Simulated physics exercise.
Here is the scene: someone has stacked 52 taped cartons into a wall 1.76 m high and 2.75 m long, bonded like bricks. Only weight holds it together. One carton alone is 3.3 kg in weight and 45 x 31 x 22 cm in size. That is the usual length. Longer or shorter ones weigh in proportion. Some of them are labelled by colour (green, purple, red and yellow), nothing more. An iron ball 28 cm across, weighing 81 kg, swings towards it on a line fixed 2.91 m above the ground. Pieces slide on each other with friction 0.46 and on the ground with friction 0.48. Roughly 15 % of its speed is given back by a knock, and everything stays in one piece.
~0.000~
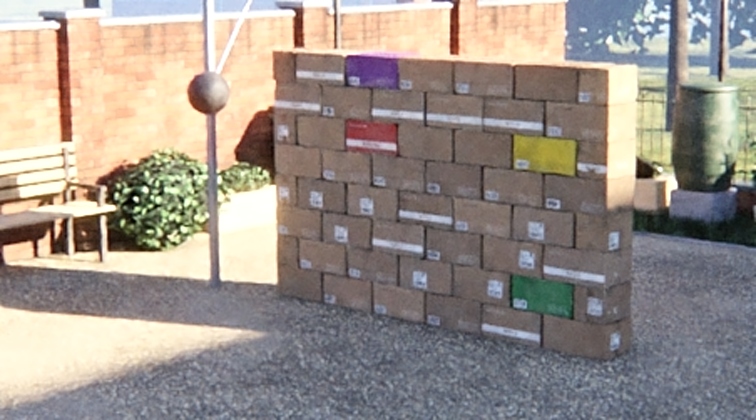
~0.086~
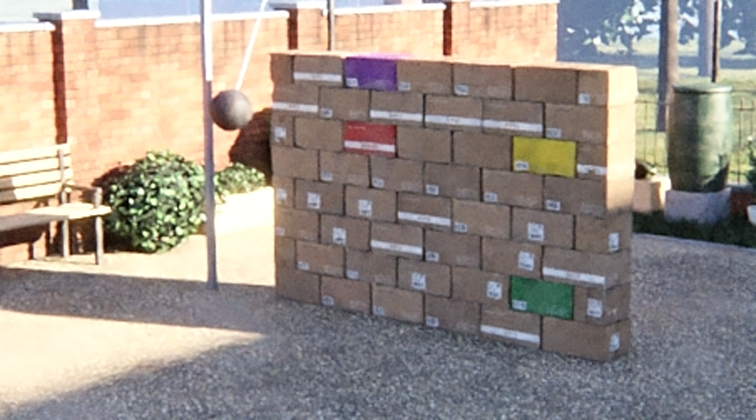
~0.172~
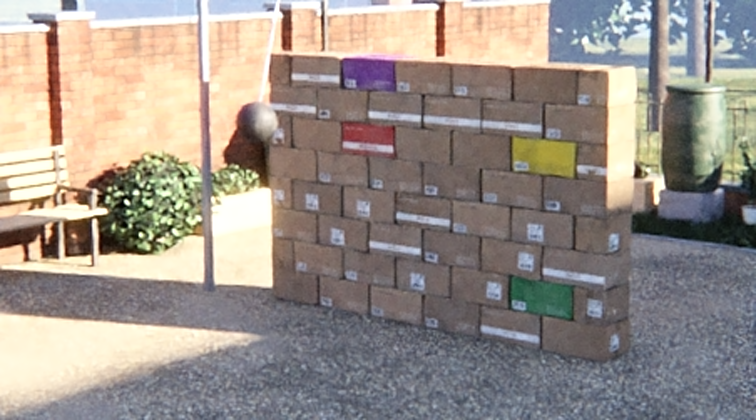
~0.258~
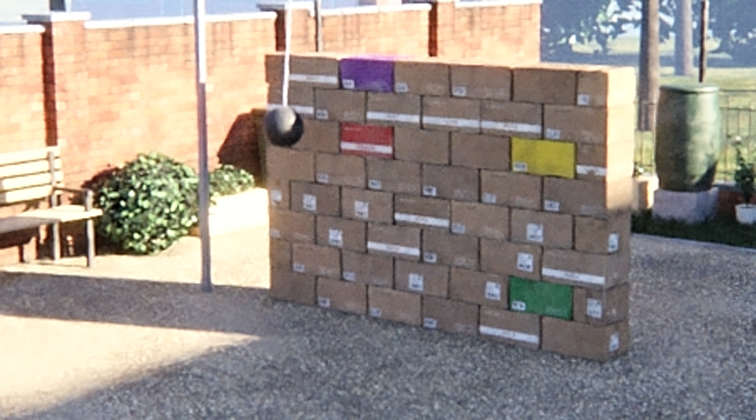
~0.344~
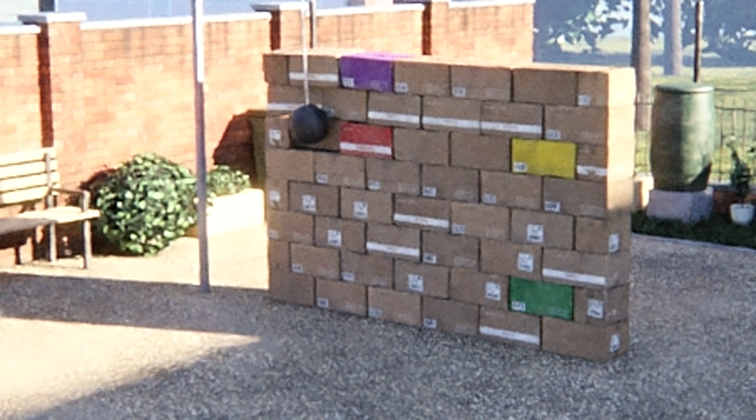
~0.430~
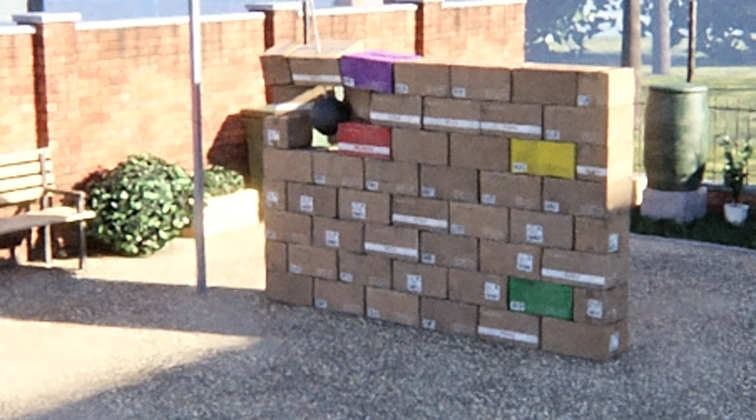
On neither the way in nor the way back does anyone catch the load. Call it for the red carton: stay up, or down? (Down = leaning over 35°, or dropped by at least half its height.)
Not down.
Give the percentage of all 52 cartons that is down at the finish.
The share is about 10 in a hundred.
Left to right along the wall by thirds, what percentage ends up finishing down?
The thirds come out at 30 on the left, 10 in the middle and 0 on the right, in per cent.
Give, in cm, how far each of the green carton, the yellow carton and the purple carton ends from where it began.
Green 0 cm, yellow 0 cm, purple 250 cm.
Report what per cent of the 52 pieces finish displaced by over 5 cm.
Shifted fraction is 15 per cent.
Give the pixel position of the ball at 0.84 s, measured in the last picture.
Estimated pixel: About (390, 57).
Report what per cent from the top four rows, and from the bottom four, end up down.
The top part comes to 20 per cent, the bottom part to 0 per cent.
After 0.58 s, line 26° past plumb; 2 of the 52 cartons down; red carton unmoved; purple carton 3° from how it stood.
After 0.84 s, line 42° past plumb; 6 of the 52 cartons down; red carton unmoved; purple carton 49° from how it stood.
After 1.24 s, line 35° past plumb; 6 of the 52 cartons down; red carton unmoved; purple carton on its side.
After 1.74 s, line 9° before plumb; 6 of the 52 cartons down; red carton unmoved; purple carton on its side.
In the end (2.8 s), line 16° before plumb; 6 of the 52 cartons down; red carton unmoved; purple carton upside down; yellow carton unmoved. From the last view, middles, red carton near (378, 139), purple carton near (126, 346).
